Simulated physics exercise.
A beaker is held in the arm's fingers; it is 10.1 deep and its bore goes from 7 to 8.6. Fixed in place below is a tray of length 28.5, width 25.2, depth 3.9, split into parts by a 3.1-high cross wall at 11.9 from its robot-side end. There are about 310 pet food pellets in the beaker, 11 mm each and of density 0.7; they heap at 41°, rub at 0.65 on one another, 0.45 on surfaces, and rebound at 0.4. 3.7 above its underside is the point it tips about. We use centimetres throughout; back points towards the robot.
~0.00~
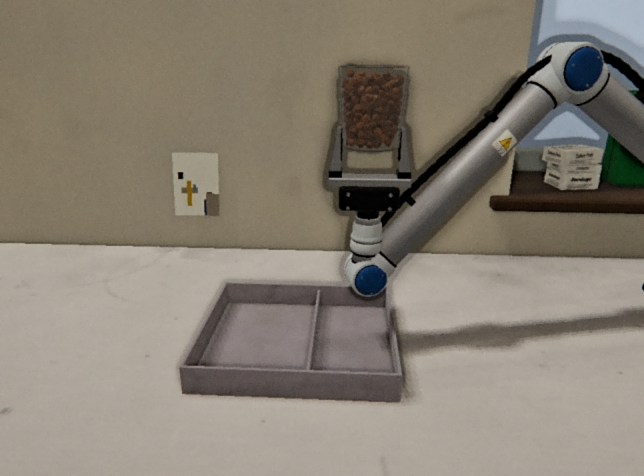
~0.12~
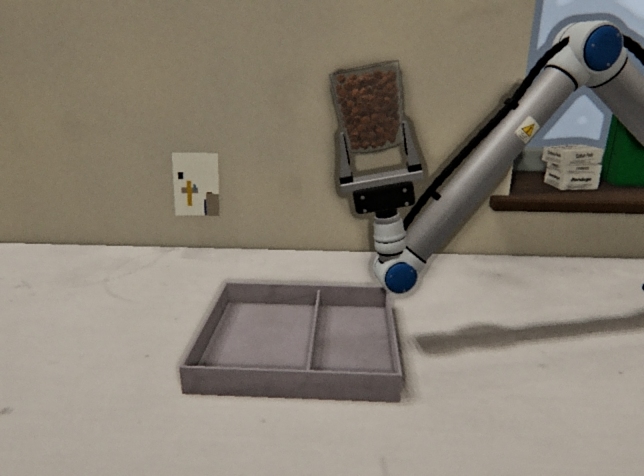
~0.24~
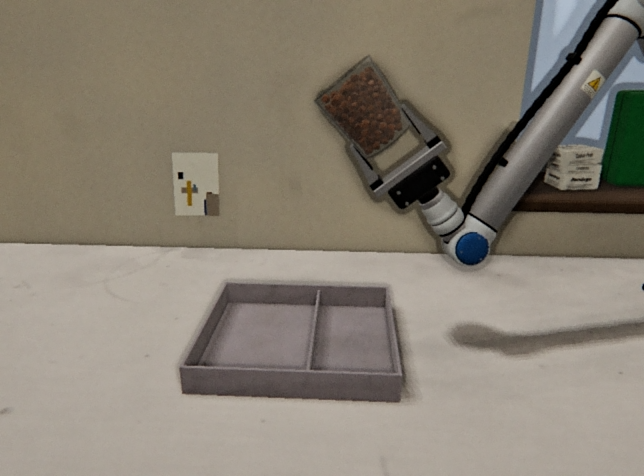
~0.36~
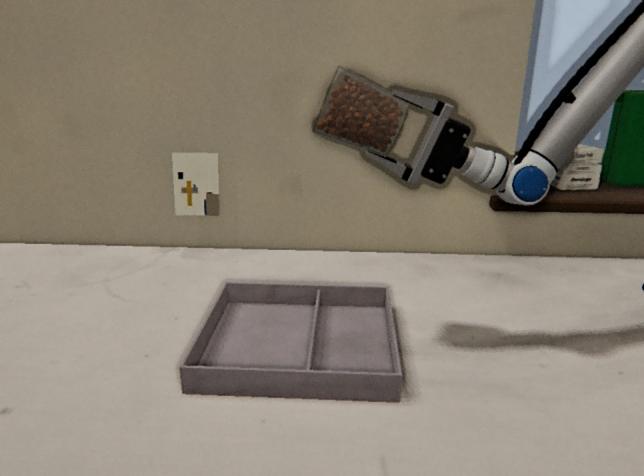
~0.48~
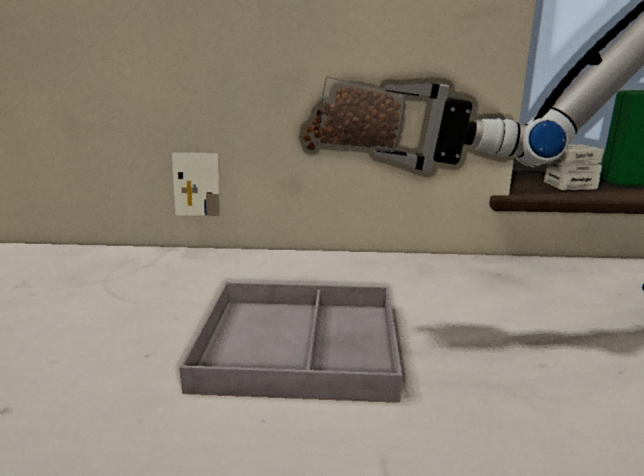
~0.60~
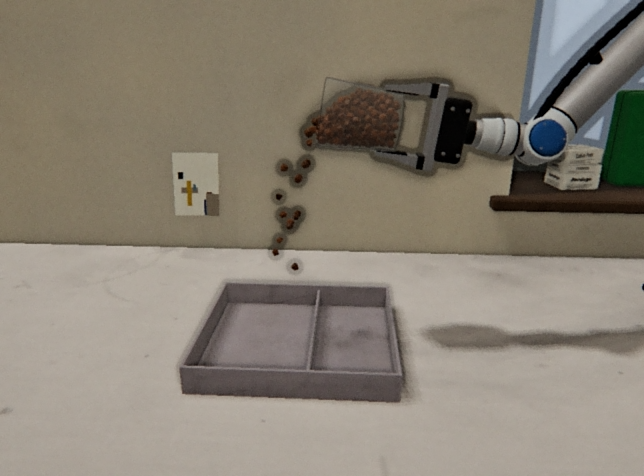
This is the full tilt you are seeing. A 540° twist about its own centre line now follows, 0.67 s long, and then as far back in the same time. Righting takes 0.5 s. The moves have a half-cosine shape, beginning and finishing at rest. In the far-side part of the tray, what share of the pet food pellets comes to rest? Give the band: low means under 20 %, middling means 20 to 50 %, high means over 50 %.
Band: Middling.
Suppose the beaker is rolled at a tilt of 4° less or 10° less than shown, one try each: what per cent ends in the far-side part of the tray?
About 25 and 15 per cent.
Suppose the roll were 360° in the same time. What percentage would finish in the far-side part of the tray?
Then about 40 per cent.
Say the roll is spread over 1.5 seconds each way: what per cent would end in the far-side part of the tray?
It would then come to about 65 per cent.
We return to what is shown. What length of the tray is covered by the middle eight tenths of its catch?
12 cm, roughly.
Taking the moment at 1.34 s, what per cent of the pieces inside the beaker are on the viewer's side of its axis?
Roughly 50 per cent of the contents lies on the viewer's side of the centre line.
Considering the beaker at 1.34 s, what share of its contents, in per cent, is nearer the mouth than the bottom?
About 45 %.
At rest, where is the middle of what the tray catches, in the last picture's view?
Near pixel (251, 344).
After 1.34 s, tipped 83°, highest piece 38 above the table; 246 in the beaker, 53 in the far-side part, 2 on the table or floor, 10 in flight or on a rim.
After 2.07 s, tipped 70°, highest piece 37 above the table; 205 in the beaker, 90 in the far-side part, 6 on the table or floor, 10 in flight or on a rim.
After 2.64 s, upright, highest piece 41 above the table; 204 in the beaker, 99 in the far-side part, 7 on the table or floor, 1 in the robot-side part.
After 3.34 s, upright, highest piece 41 above the table; 204 in the beaker, 99 in the far-side part, 7 on the table or floor, 1 in the robot-side part.
In the end, 204 in the beaker, 99 in the far-side part, 7 on the table or floor, 1 in the robot-side part. That is 32 % in the far-side part of the tray.
